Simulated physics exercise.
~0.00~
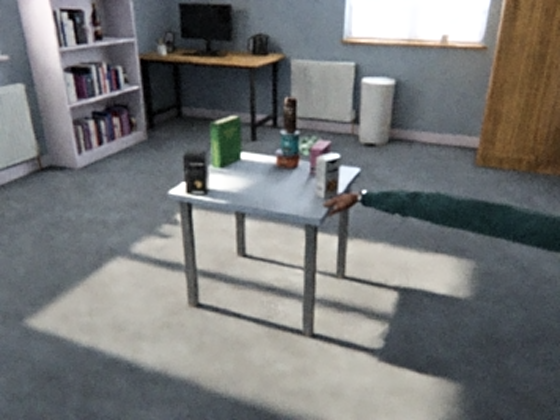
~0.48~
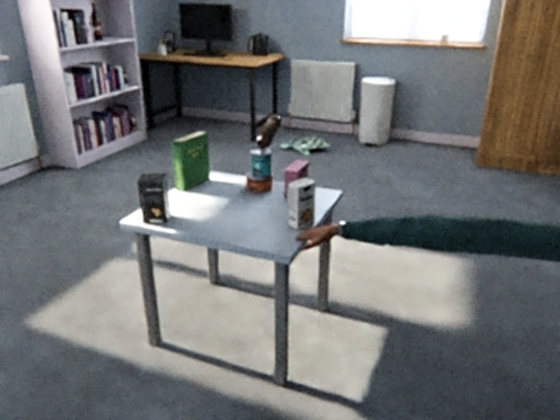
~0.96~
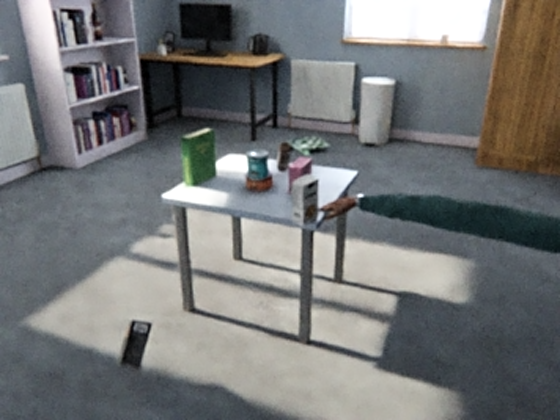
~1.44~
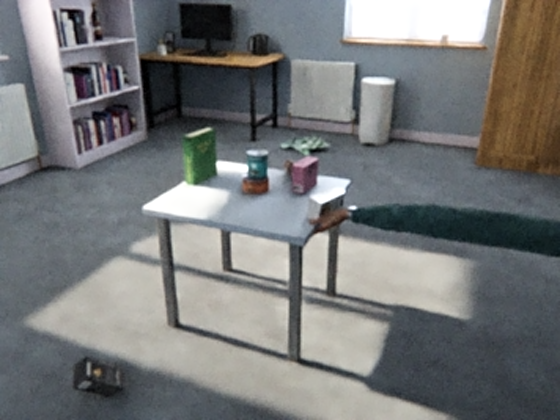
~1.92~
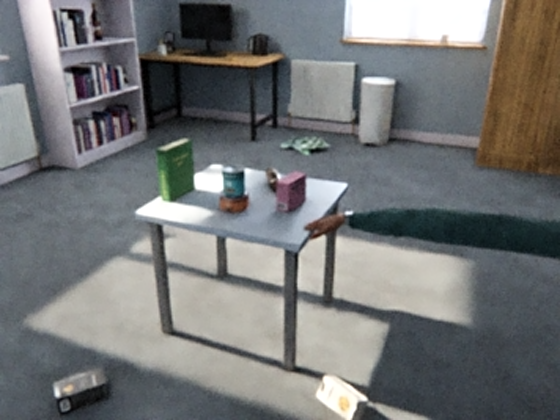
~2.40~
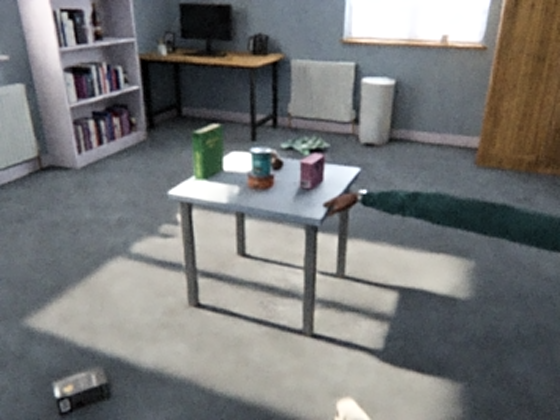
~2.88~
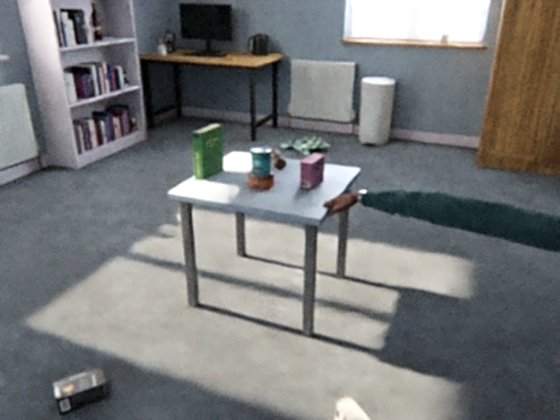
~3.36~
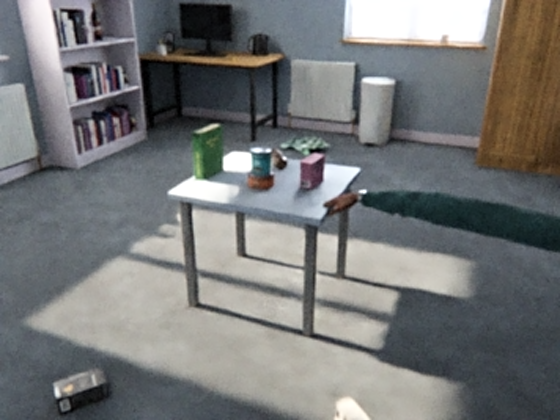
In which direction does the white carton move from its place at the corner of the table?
It moves down, falling off the near corner of the table to the floor at the bottom of the view.
